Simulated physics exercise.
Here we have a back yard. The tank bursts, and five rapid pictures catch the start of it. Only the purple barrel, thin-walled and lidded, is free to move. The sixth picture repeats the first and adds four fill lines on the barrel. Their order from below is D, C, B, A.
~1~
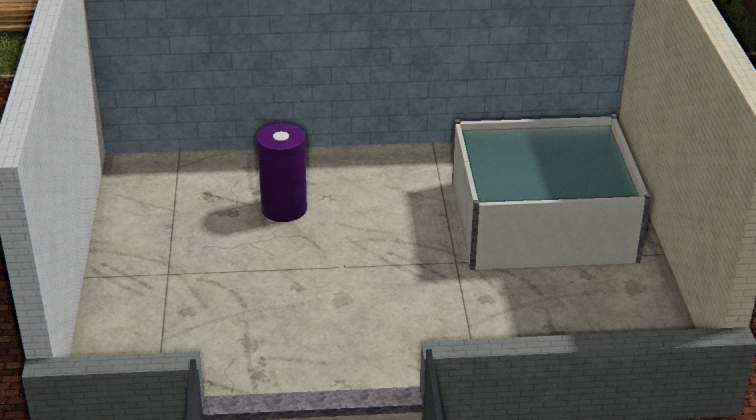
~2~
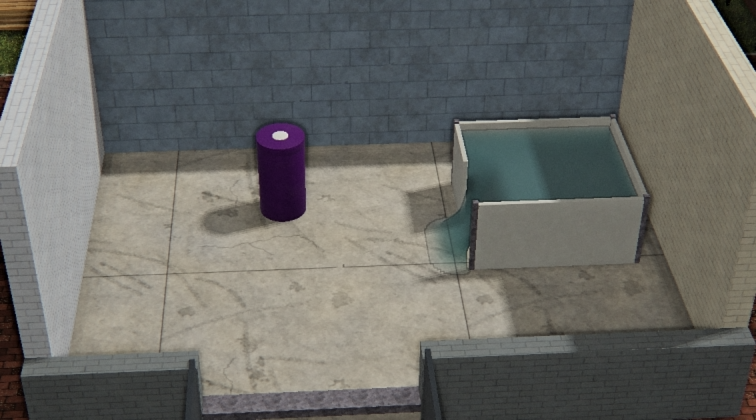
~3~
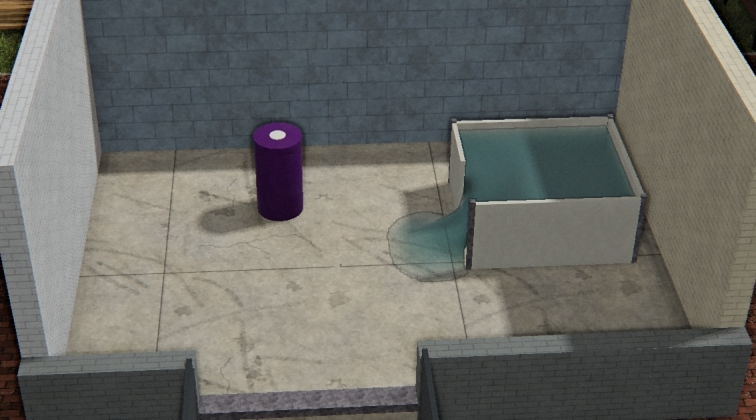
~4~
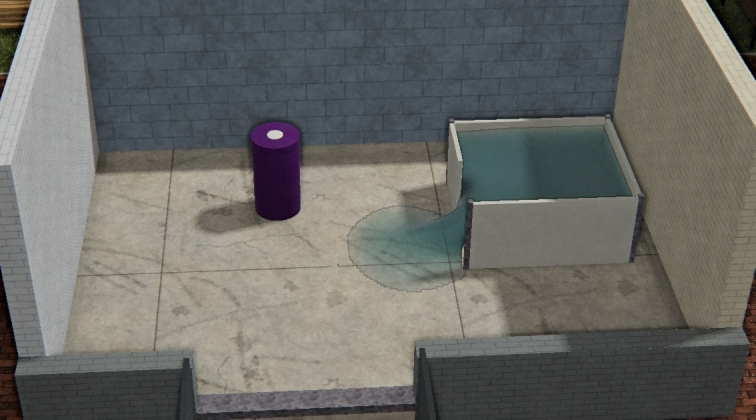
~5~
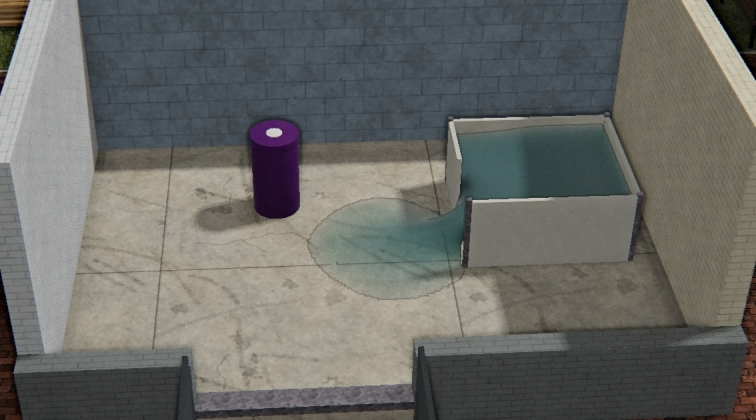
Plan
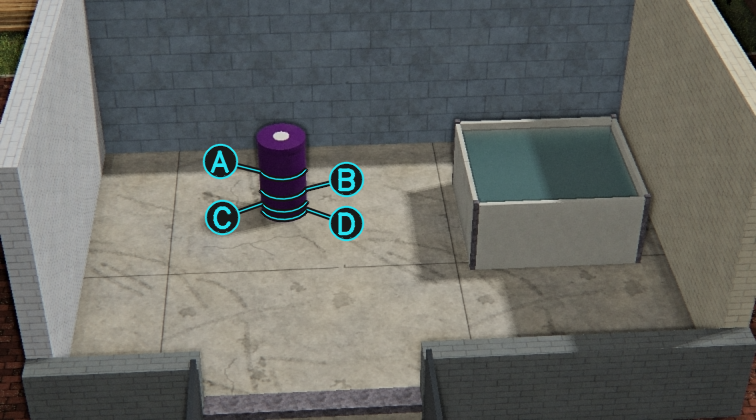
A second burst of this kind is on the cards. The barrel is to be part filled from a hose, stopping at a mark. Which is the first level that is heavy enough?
It is B.
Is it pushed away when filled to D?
Yes.
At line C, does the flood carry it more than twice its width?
No, less.
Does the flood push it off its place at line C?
Yes, that goes wrong.
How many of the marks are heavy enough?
Two of the four.
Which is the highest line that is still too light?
That would be C.
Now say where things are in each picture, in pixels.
Lid of the purple barrel at (281, 136); tank full, its middle at (548, 165); open gate at (311, 350).
Water covers 1 % of the ground and is seen nearest the barrel at (437, 222).
Water covers 3 % of the ground and is seen nearest the barrel at (395, 238).
Water covers 6 % of the ground and is seen nearest the barrel at (356, 235).
Lid of the purple barrel at (274, 133); water covers 9 % of the ground and is seen nearest the barrel at (335, 216).
On the marked copy, A at (283, 179); B at (284, 198); C at (284, 211); D at (284, 219); from the bottom up D, C, B, A.
For line A, it does not move.
For line B, it does not move.
For line C, it is pushed about its own width away.
For line D, it is pushed about 4 times its own width away.
